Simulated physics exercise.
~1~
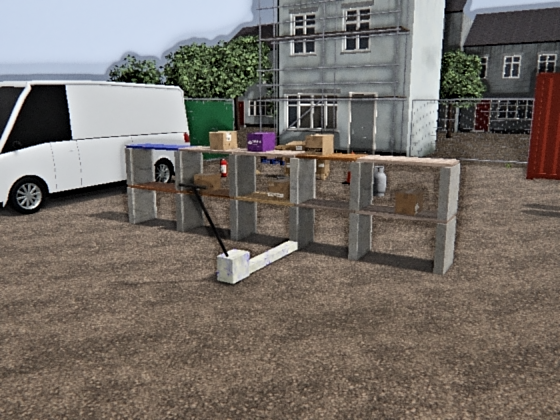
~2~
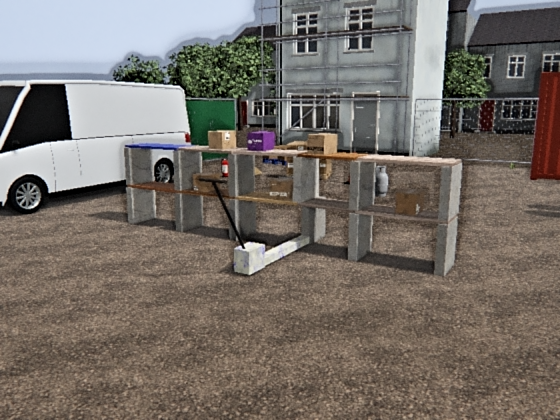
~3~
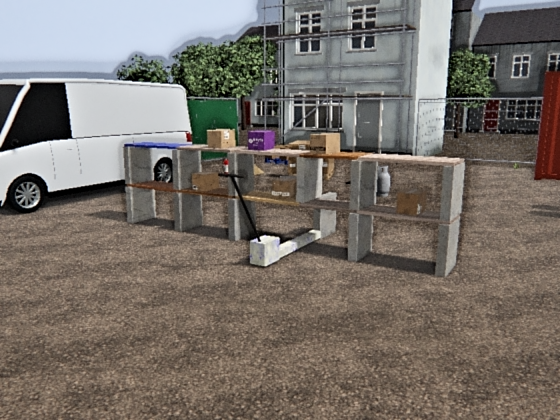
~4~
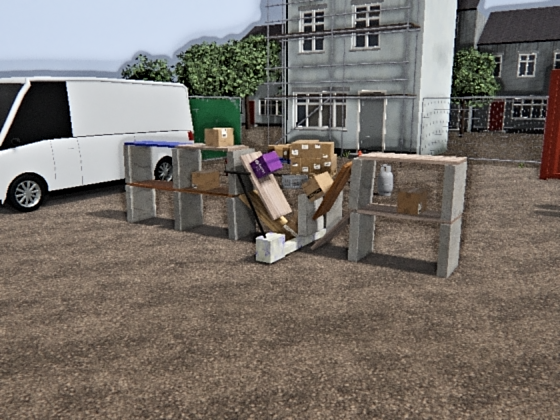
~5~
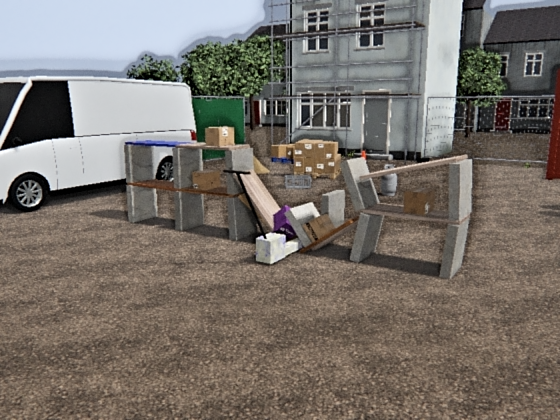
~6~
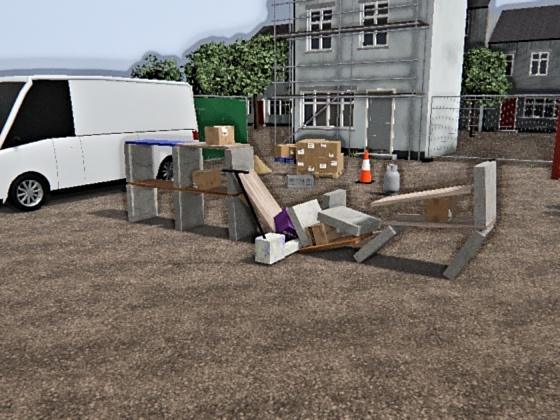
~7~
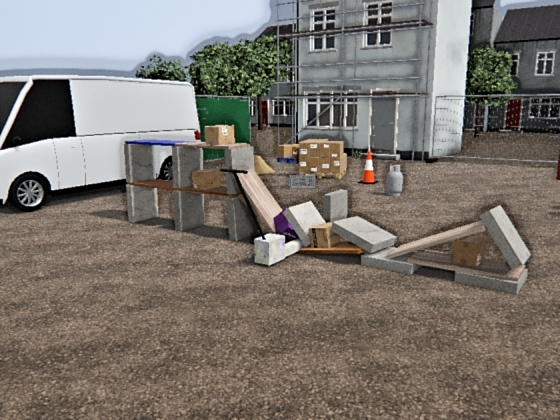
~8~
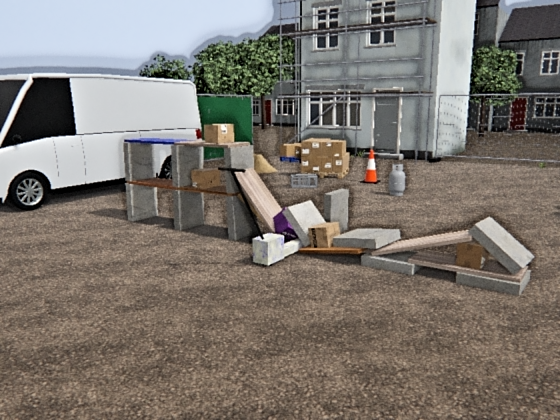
At first, a two-tier rack of grey blocks and boards stands whole on a building site beside a white van, with cartons on top. A narrow jack pushes in at the base of one block and shifts it out of line. The middle boards then give way, and the purple carton tips and slides down with them. Next, the section to the right leans and topples outward, its blocks falling flat. By the end, the middle and right lie in a low heap, while the left part still stands with its blue board and a carton on top.
